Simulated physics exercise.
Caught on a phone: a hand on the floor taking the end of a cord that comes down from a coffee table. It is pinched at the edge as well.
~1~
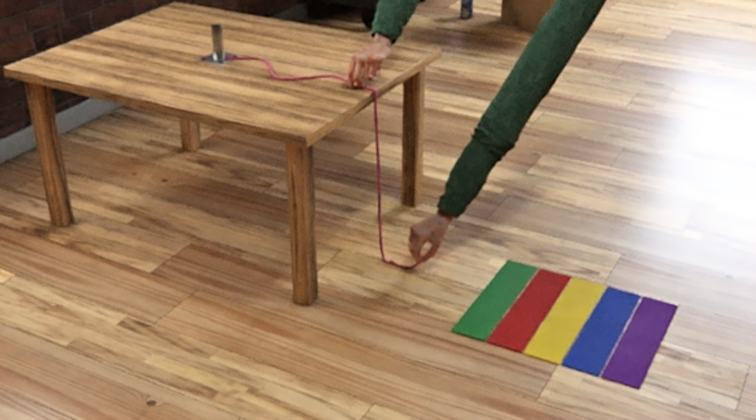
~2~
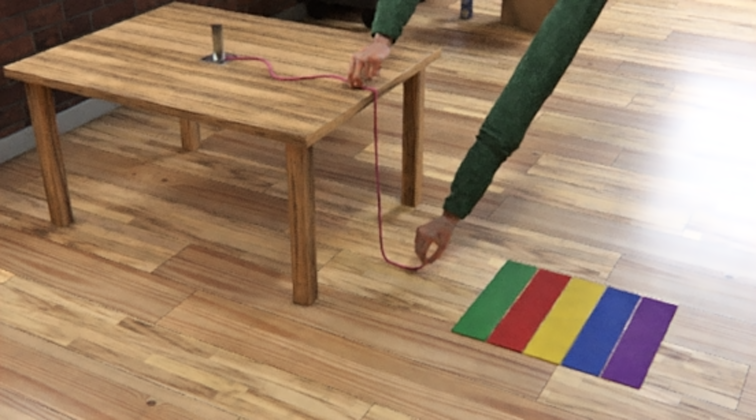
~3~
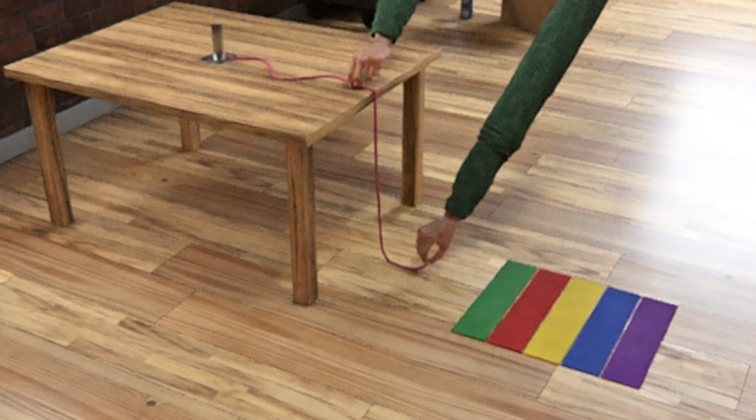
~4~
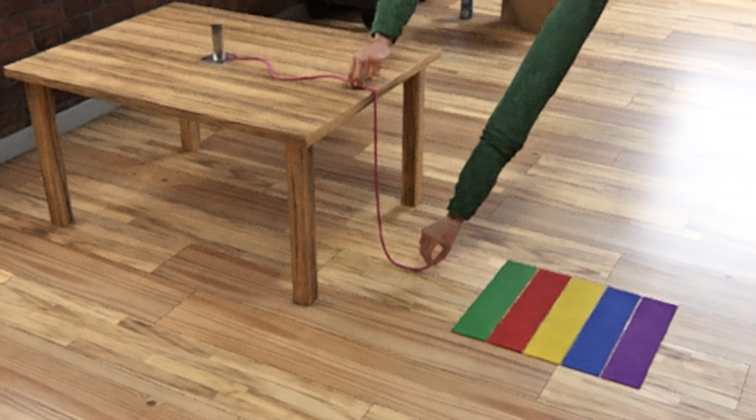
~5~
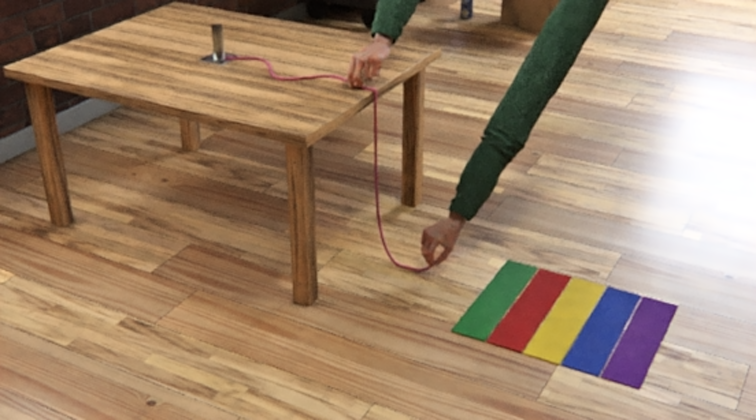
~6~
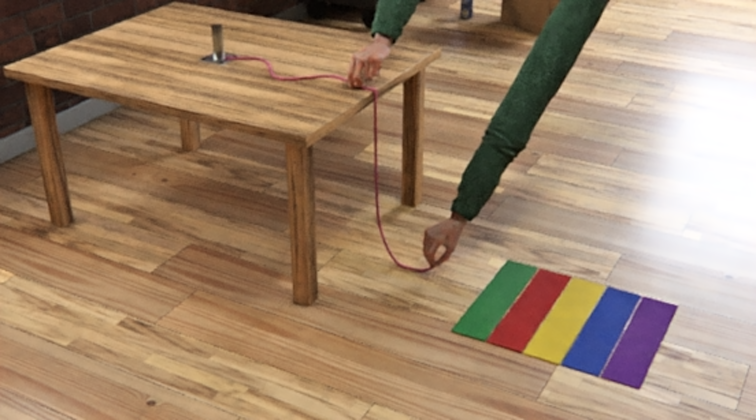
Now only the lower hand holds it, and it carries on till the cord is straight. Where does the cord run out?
The end stops over the yellow strip.
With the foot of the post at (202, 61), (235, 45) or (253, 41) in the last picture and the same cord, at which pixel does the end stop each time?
About (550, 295), (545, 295) and (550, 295).
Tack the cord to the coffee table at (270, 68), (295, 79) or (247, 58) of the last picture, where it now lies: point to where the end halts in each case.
The places are (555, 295), (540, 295) and (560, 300).
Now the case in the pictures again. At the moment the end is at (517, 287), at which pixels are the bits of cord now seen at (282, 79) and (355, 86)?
They go to (307, 77) and to (376, 101).
Early on, end near (517, 287); over green.
Midway, end near (549, 296); over red.
At the end of the slack, end near (567, 301); over yellow. It gets as far as the yellow strip.
